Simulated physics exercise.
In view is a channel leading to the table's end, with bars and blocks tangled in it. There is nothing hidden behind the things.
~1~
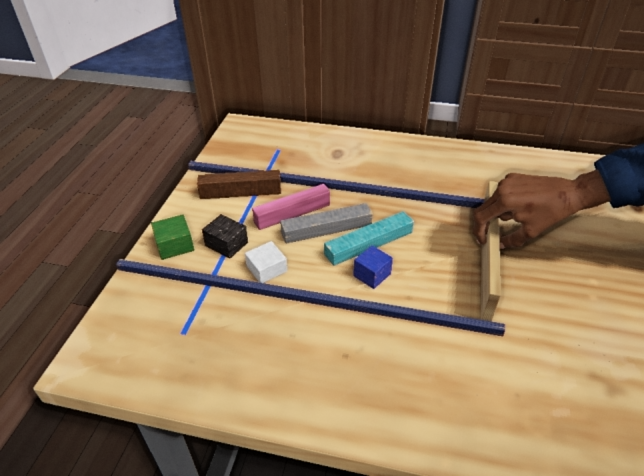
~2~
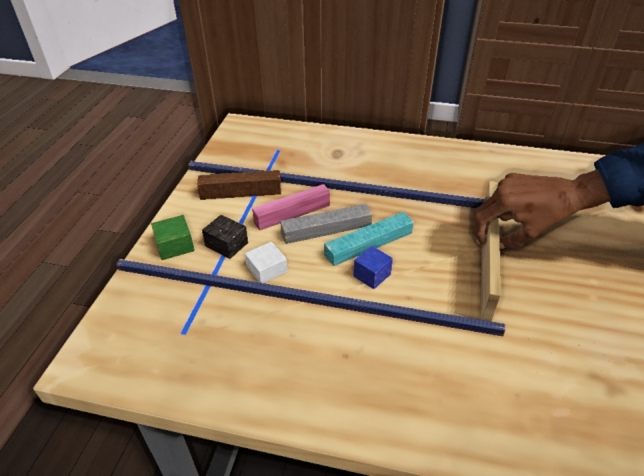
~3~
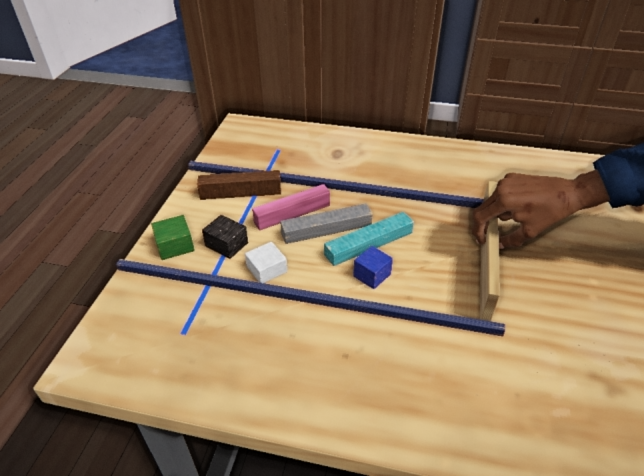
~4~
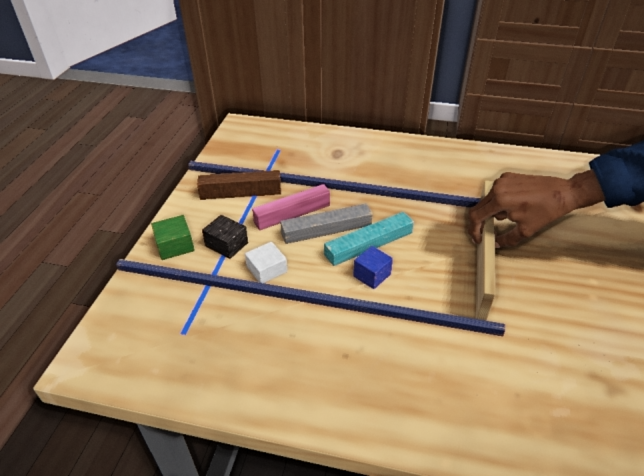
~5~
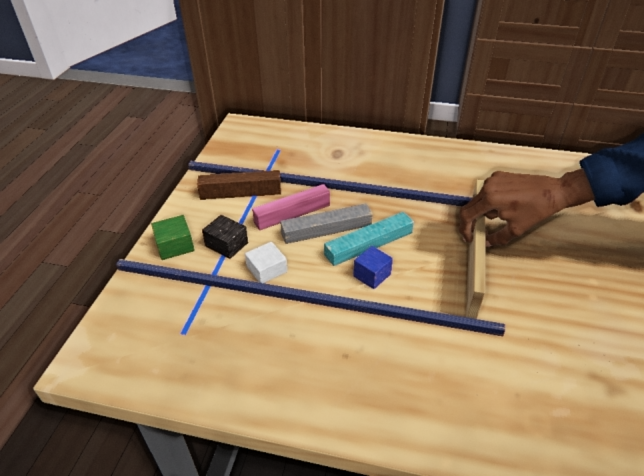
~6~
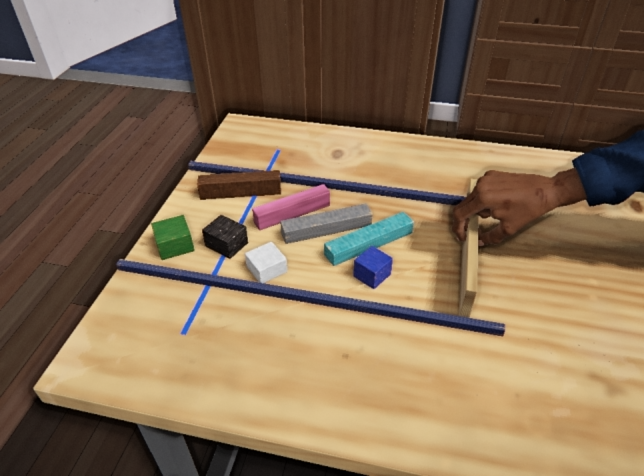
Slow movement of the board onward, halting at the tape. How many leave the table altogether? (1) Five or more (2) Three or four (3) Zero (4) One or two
Zero.
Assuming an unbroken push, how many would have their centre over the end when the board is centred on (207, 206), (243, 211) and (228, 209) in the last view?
Past the end: 4, 0 and 1.
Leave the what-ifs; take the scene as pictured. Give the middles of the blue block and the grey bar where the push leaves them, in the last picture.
For the blue block it's (210, 247), and for the grey bar it's (223, 196).
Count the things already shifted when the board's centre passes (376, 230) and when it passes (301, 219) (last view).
In order, the tallies are 3 and 7.
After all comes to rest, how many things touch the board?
My count gives 3.
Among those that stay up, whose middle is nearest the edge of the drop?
Foremost: The green block.
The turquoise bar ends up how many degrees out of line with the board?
Roughly 20° out of line.
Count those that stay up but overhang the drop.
It would come to 2.
Early on, none off yet; green block at rest near (173, 237); brown bar at rest near (240, 185); black block at rest near (226, 236).
Finally, the number that fall off is zero.
